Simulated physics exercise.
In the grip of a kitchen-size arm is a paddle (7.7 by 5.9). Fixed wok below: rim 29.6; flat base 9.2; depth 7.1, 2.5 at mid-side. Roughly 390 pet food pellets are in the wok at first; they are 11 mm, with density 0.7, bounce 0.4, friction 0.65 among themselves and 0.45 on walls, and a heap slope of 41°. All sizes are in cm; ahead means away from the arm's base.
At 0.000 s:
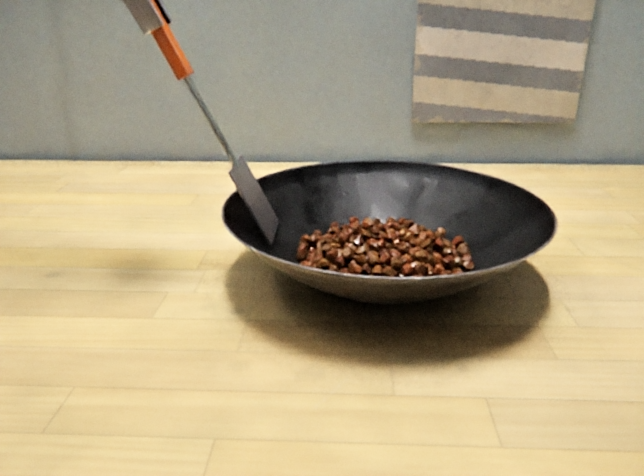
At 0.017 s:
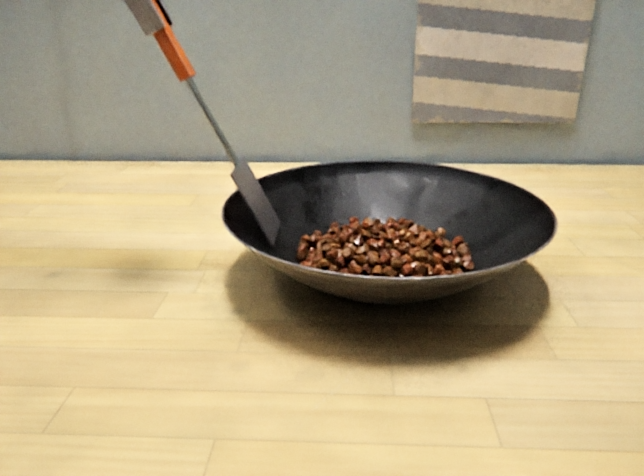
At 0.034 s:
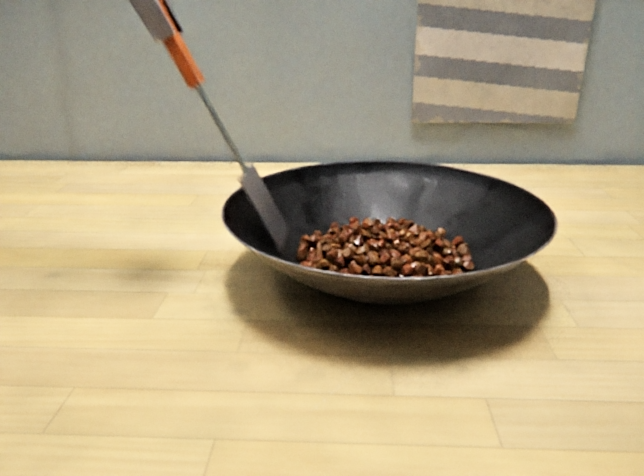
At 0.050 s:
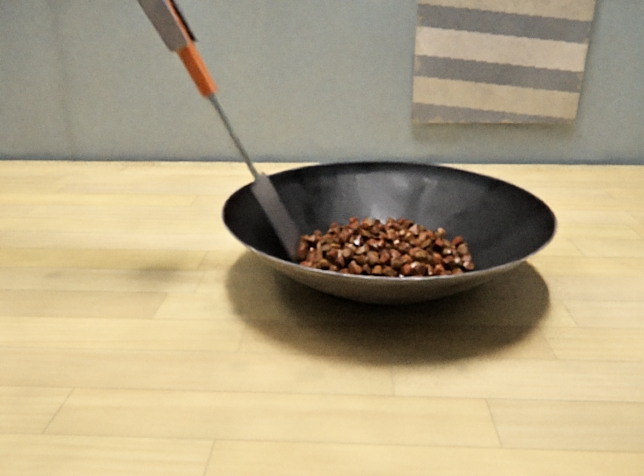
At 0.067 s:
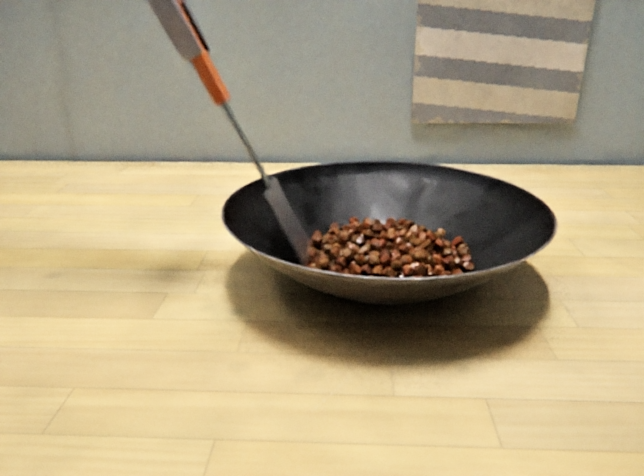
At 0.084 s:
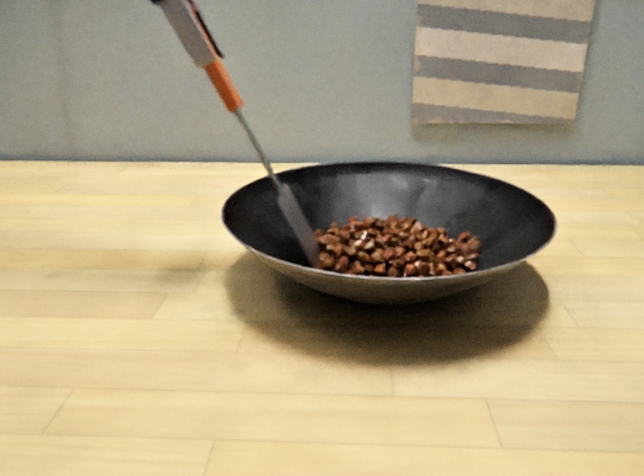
The video shows a gray paddle with an orange section on its handle moving slightly rightward inside a dark wok on a light wooden surface, reaching the left edge of a heap of brown pellets and nudging it slightly right.
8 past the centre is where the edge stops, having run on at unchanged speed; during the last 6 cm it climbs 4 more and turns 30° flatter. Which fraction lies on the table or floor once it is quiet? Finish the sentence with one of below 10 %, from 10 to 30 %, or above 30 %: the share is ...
The share is below 10 %.
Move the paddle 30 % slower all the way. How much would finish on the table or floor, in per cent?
Roughly 0 in a hundred.
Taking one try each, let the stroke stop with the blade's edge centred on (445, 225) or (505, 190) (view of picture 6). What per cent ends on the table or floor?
Respectively some 0 and 20 percent end on the table or floor.
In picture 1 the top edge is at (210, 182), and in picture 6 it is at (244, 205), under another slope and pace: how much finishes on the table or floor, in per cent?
My guess would be close to 0 per cent.
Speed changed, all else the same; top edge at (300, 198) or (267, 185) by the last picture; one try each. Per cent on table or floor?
Estimates: Near 20 %, near 0 %.
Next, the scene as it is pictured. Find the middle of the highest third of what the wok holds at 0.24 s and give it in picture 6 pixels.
It is centred close to (472, 233).
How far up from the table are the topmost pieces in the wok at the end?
Roughly 8.0 centimetres.
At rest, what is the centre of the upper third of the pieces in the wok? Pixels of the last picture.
Centre: Roughly (489, 232).
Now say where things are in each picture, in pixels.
The first frame shows paddle top edge at (235, 163), sloping 64°; upper third of the load around (384, 247), from x 300 to 470, top at y 220; 394 in the wok.
The second frame shows paddle top edge at (237, 164), sloping 64°; upper third of the load around (384, 248), from x 300 to 470, top at y 220.
The third frame shows paddle top edge at (245, 170), sloping 64°; upper third of the load around (384, 248), from x 300 to 470, top at y 220.
The fourth frame shows paddle top edge at (258, 179), sloping 64°; upper third of the load around (384, 248), from x 300 to 470, top at y 220.
The fifth frame shows paddle top edge at (270, 186), sloping 64°; upper third of the load around (385, 247), from x 310 to 470, top at y 220.
The sixth frame shows paddle top edge at (282, 192), sloping 64°; upper third of the load around (391, 245), from x 310 to 475, top at y 220; 394 in the wok.
By 0.16 s, sloping 64°, highest piece 6 above the table; 394 in the wok.
By 0.24 s, sloping 53°, highest piece 7 above the table; 394 in the wok.
By 0.48 s, sloping 34°, highest piece 9 above the table; 377 in the wok, 7 on the table or floor, 10 on the blade or in flight.
By 1.53 s, sloping 34°, highest piece 7 above the table; 377 in the wok, 17 on the table or floor.
Final count, 377 in the wok, 17 on the table or floor. That is 4 % on the table or floor.
